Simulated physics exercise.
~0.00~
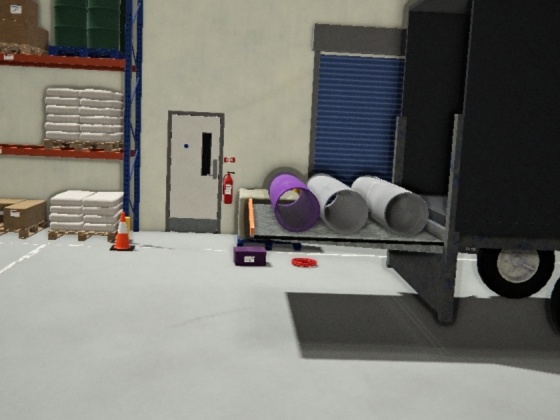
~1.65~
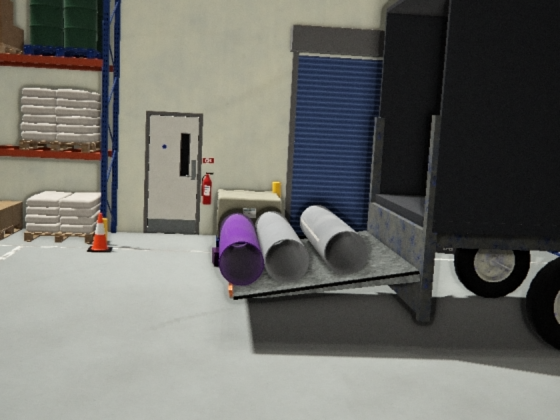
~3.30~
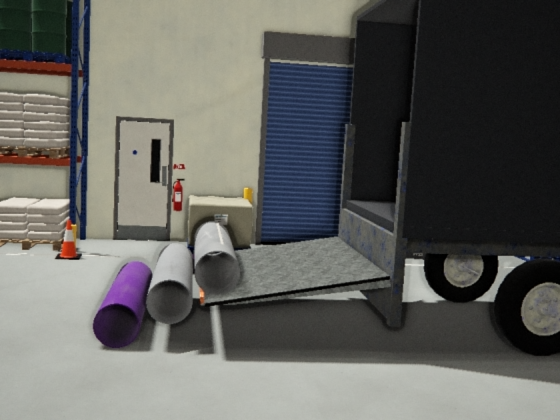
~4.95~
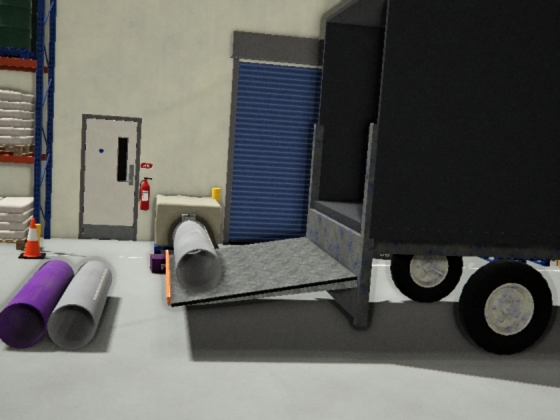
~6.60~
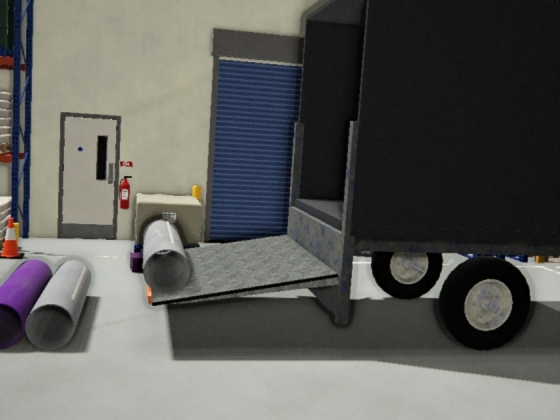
We see a purple pipe and two grey pipes on a platform behind a lorry as it lowers and tilts left; the purple one rolls off the edge, a grey one follows, and both end on the floor while the last grey pipe stays at the platform's edge.
